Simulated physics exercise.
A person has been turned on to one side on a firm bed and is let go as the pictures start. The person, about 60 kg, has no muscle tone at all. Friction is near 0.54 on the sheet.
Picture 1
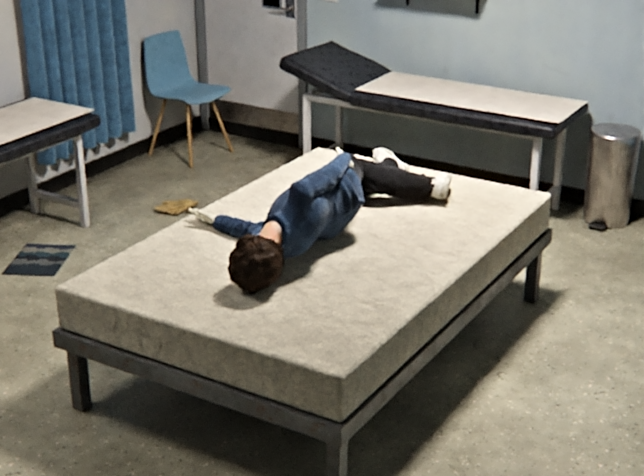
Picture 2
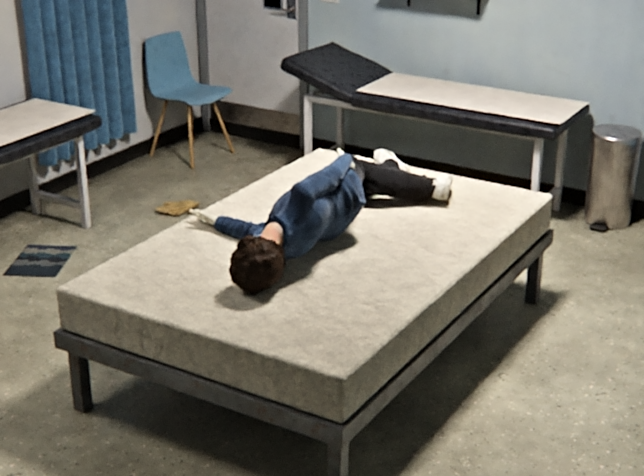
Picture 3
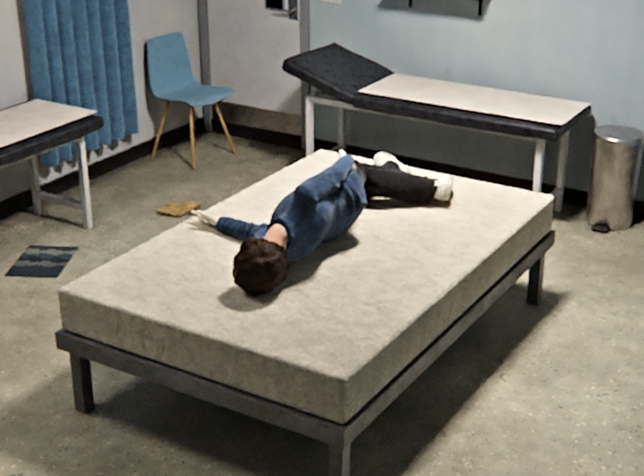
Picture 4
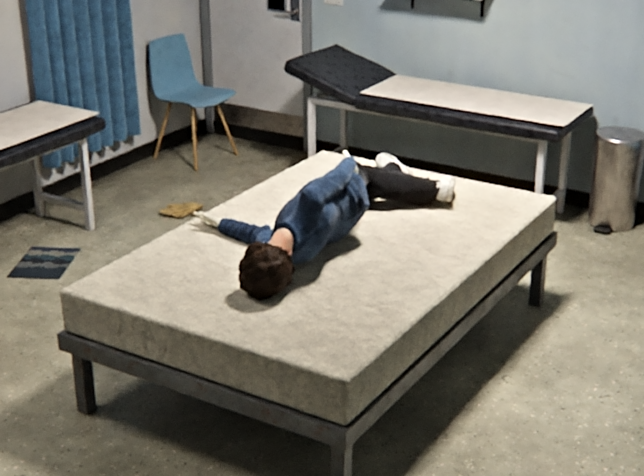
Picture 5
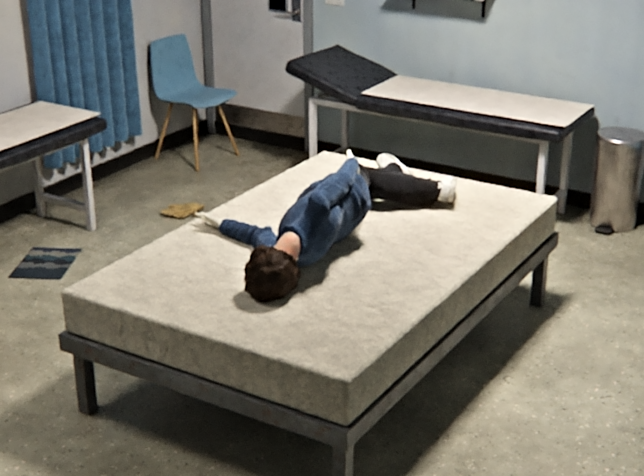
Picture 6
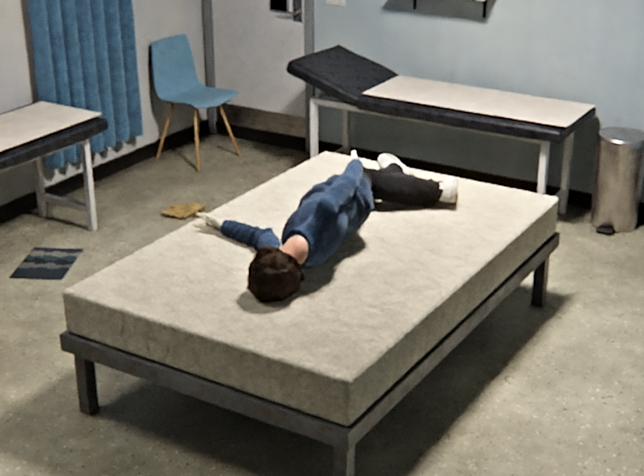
In a room with padded benches and a blue chair, a dark-haired person in a blue top lay on their side on a large bed, their upper body slowly rolling slightly toward face-down.
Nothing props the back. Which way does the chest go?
In the end the chest sinks back.
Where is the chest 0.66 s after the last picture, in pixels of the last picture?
Near (343, 263).
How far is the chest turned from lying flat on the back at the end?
Turned some 0°.
Then, 0.26 s after the last picture the chest is turned 20° from lying flat on the back, near (331, 255) in the last picture's view.
Then, 0.66 s after the last picture the chest is turned 0° from lying flat on the back, near (343, 263) in the last picture's view.
Then, 1.26 s after the last picture the chest is turned 0° from lying flat on the back, near (343, 263) in the last picture's view.
At rest, chest sinks back.
